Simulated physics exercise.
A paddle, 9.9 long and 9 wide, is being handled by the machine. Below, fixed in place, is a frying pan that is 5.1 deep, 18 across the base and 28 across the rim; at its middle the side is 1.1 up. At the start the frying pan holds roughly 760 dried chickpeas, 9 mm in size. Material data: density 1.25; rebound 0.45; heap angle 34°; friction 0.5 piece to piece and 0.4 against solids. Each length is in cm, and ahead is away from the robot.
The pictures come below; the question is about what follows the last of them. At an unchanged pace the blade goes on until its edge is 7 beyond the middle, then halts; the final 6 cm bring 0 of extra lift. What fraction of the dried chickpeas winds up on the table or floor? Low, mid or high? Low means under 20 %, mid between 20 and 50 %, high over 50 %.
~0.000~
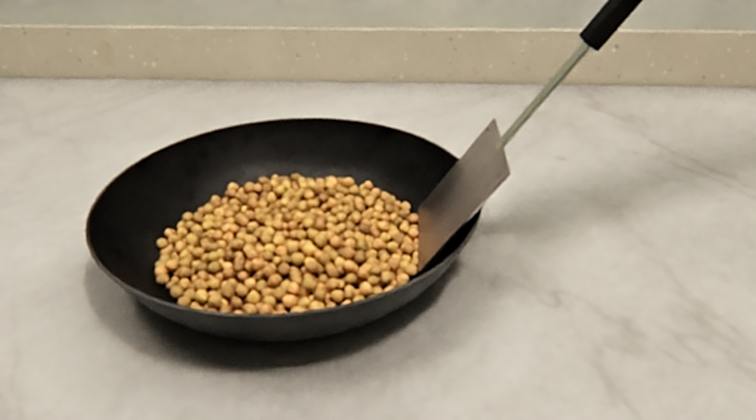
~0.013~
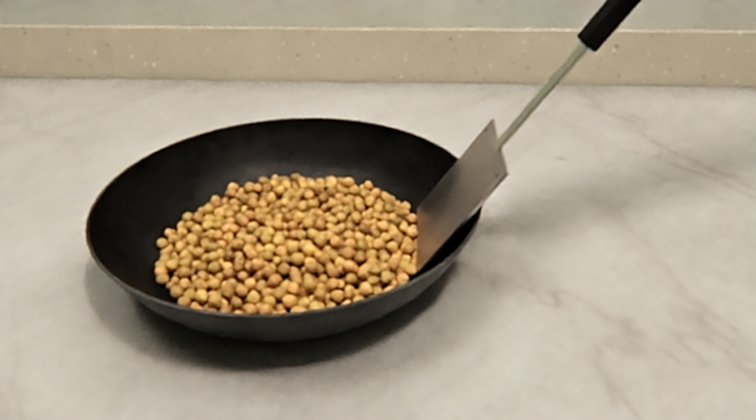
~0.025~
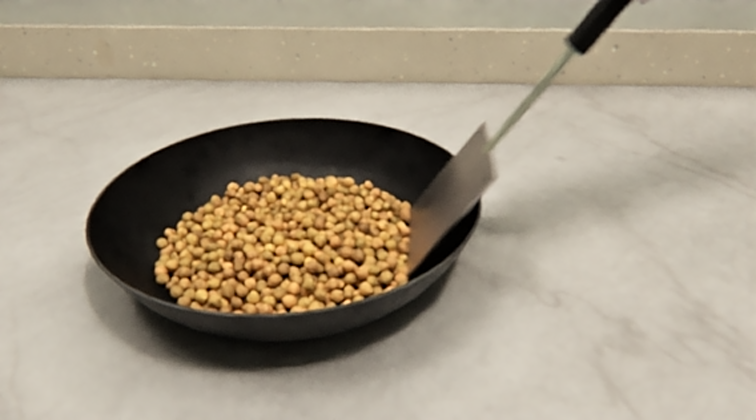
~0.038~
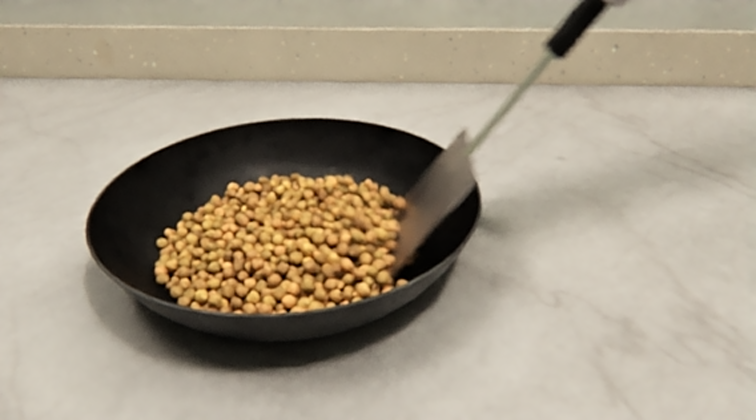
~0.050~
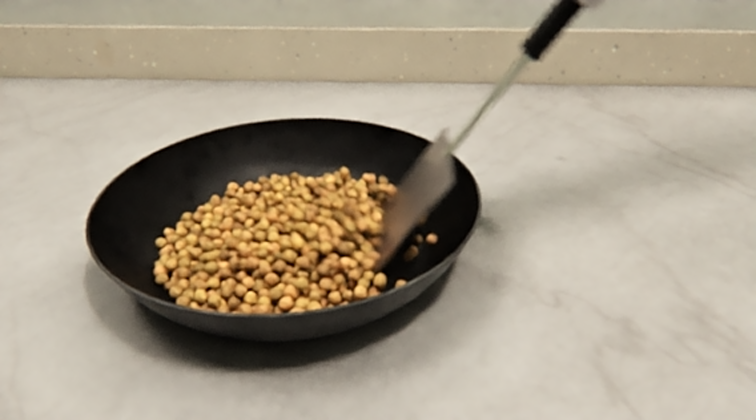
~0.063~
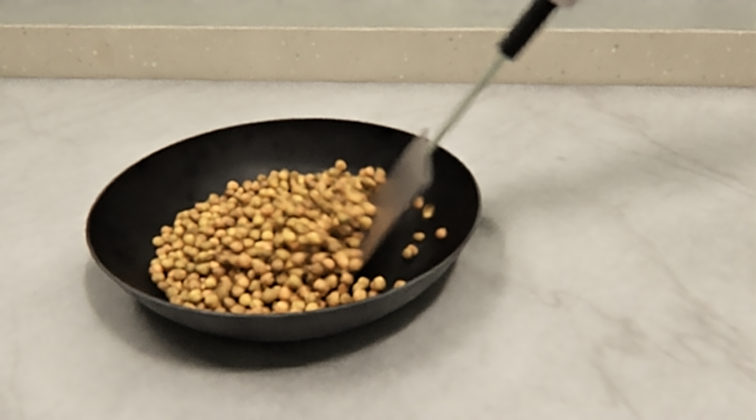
Low.
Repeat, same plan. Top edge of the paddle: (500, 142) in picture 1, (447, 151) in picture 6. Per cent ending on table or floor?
It works out to about 0 %, more or less.
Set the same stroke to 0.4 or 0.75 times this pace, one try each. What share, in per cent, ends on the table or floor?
Close to 0 and 0 percent respectively.
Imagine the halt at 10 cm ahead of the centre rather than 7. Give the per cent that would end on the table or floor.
I'd expect close to 25 per cent then.
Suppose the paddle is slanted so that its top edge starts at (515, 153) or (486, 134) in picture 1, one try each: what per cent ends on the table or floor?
About 0 and 5 per cent.
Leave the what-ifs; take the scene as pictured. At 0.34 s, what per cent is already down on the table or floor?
Some 5 per cent of the load.
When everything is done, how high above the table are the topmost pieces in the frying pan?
Close to 5.5 centimetres high.
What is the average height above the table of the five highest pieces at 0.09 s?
They are near 7 cm up.
After 0.09 s, sloping 56°, highest piece 7 above the table; 757 in the frying pan.
After 0.12 s, sloping 56°, highest piece 9 above the table; 757 in the frying pan.
After 0.34 s, sloping 56°, highest piece 6 above the table; 728 in the frying pan, 23 on the table or floor, 6 on the blade or in flight.
After 1.39 s, sloping 56°, highest piece 5 above the table; 728 in the frying pan, 29 on the table or floor.
At rest, 728 in the frying pan, 29 on the table or floor. That is 4 % on the table or floor.
